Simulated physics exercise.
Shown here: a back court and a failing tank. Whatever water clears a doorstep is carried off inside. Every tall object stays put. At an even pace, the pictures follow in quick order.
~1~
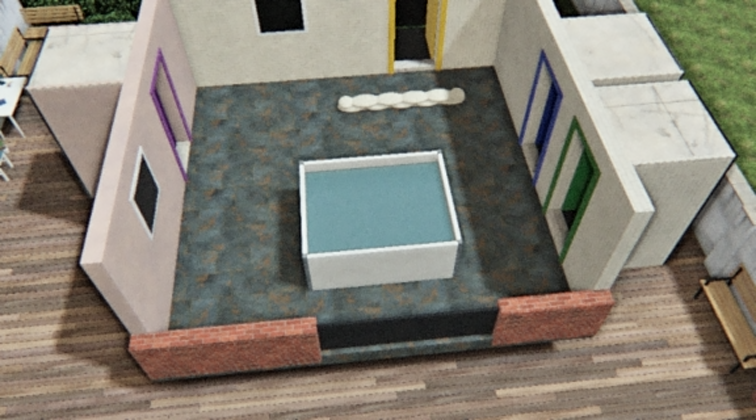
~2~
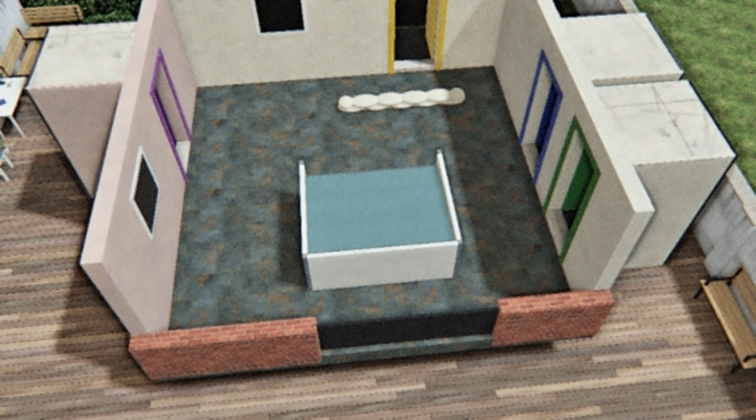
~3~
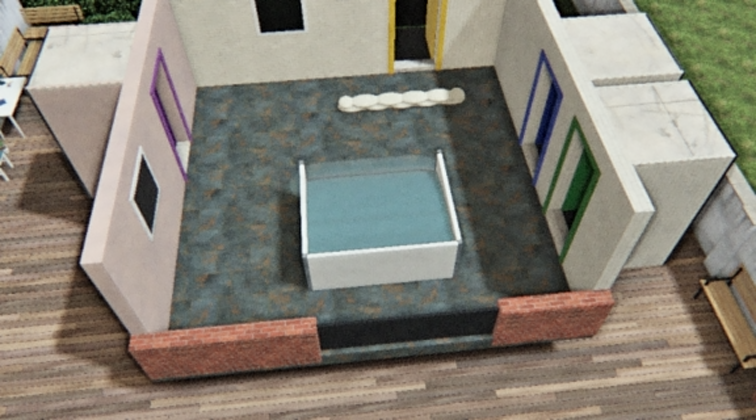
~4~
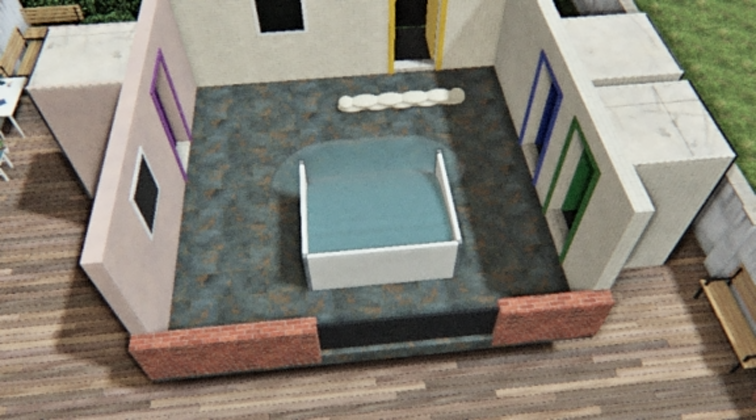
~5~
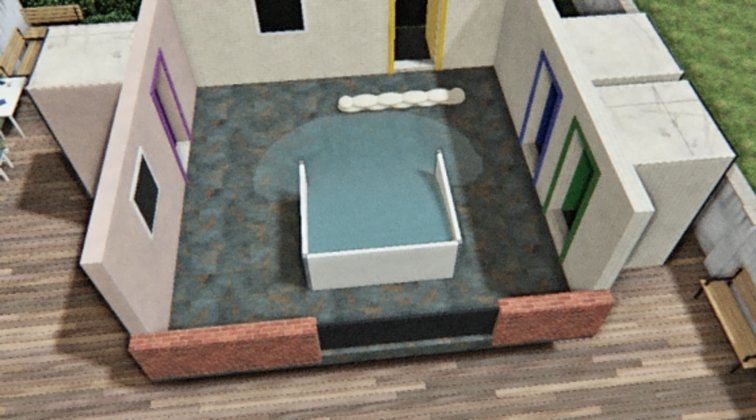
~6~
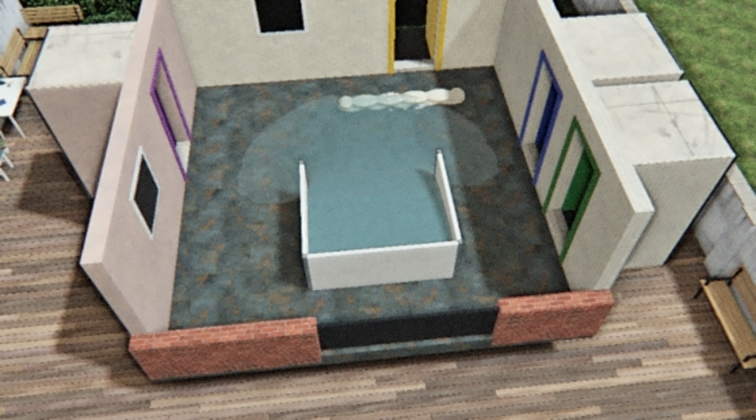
We see a white-walled tank of still water in a back court; its far wall disappears, and the water pours out through the gap, spreading evenly across the dark floor in a widening arc to the pale braided object.
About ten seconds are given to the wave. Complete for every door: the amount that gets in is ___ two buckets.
Green door: At most; yellow door: More than; purple door: More than; blue door: More than.
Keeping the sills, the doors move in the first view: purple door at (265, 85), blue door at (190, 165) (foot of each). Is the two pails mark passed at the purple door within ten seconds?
As far as I can tell, the purple door comes in higher.
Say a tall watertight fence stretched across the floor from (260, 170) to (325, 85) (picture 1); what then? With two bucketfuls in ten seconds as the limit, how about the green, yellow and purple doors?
Green door falls short, yellow door overshoots, purple door falls short.
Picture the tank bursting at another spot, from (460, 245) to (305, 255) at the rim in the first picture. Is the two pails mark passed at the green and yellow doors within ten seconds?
In that setup the green door runs over the limit, but the yellow door runs over the limit.
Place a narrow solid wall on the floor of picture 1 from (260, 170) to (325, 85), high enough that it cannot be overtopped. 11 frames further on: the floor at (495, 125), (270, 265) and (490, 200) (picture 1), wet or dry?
As listed: Flooded, dry, dry.
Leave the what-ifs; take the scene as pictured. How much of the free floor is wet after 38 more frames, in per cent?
About 95 in a hundred.
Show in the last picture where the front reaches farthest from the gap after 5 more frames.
Best guess: Near (223, 86).
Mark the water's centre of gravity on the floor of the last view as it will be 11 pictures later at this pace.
I'd put it at around (359, 139).
A moment on, water covers 50 % of the floor; the green door not reached, the yellow door wet at the sill, nothing in, the purple door not reached, the blue door wet at the sill, nothing in.
Next, water covers 50 % of the floor; the green door not reached, the yellow door over two buckets in, the purple door wet at the sill, nothing in, the blue door wet at the sill, nothing in.
Then, water covers 70 % of the floor; the green door wet at the sill, nothing in, the yellow door over two buckets in, the purple door under two buckets in, the blue door under two buckets in.
Later, water covers 95 % of the floor; the green door wet at the sill, nothing in, the yellow door far over two buckets in, the purple door over two buckets in, the blue door over two buckets in.
In the end, water covers 95 % of the floor; the green door wet at the sill, nothing in, the yellow door far over two buckets in, the purple door far over two buckets in, the blue door over two buckets in.
